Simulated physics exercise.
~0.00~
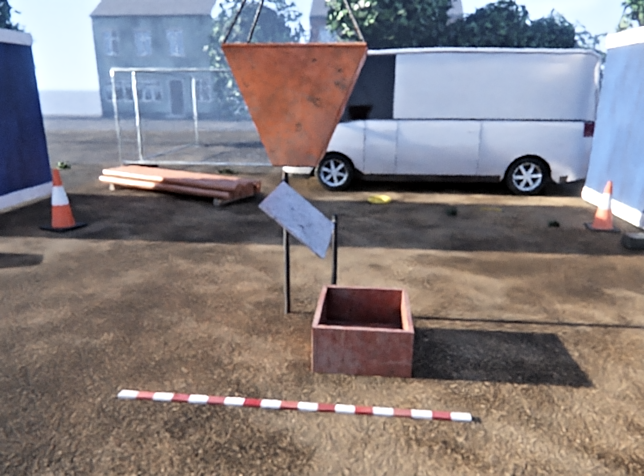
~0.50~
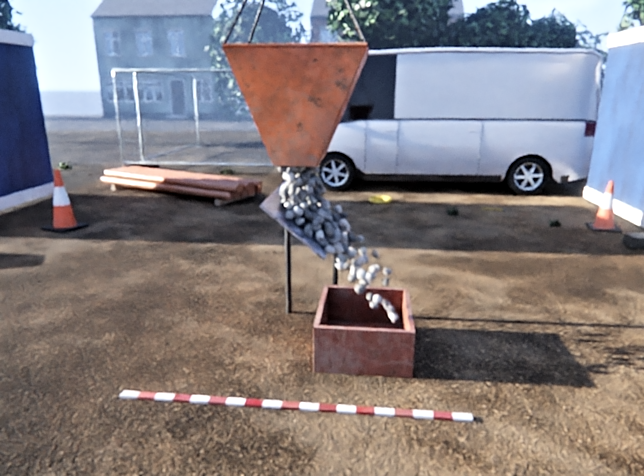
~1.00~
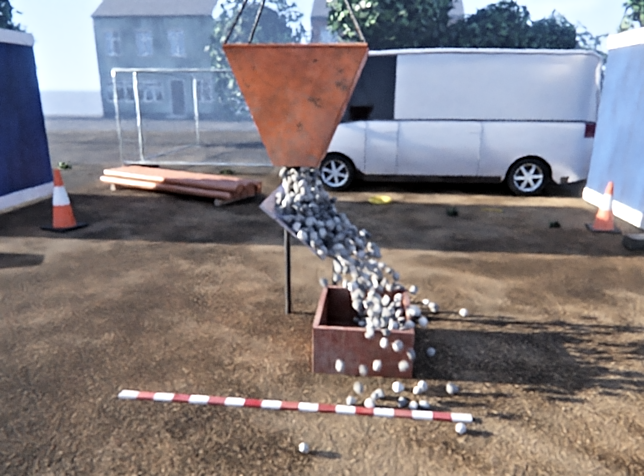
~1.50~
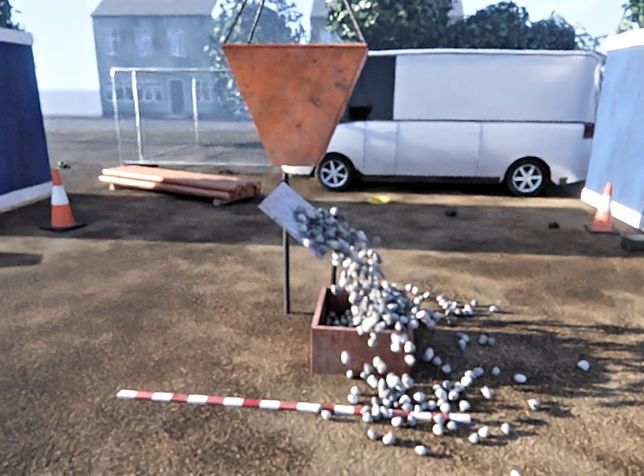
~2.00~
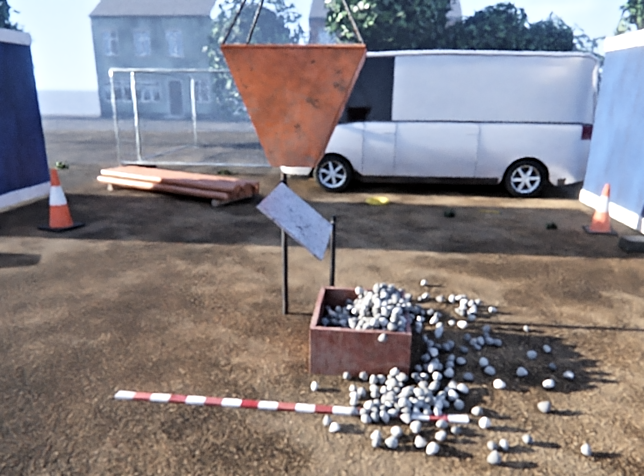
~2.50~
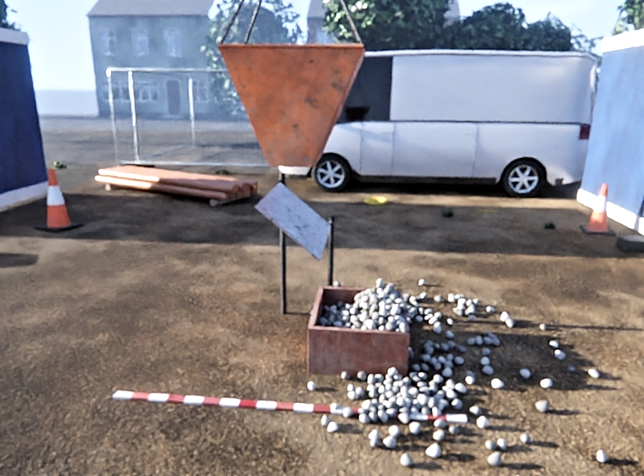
A dirt yard is seen from slightly above by a gently swaying camera, with a white van, stacked planks, traffic cones and a grey house behind. A rusty orange hopper hangs still over a tilted grey plate on dark posts, with an open reddish bin below and a red-and-white striped staff in front. Rounded grey stones pour from the hopper, strike the plate and slide down rightward into the bin. The stream thickens, and stones spill over the front and right side. The hopper empties and the plate clears, leaving most stones heaped in the bin and many scattered beside it.
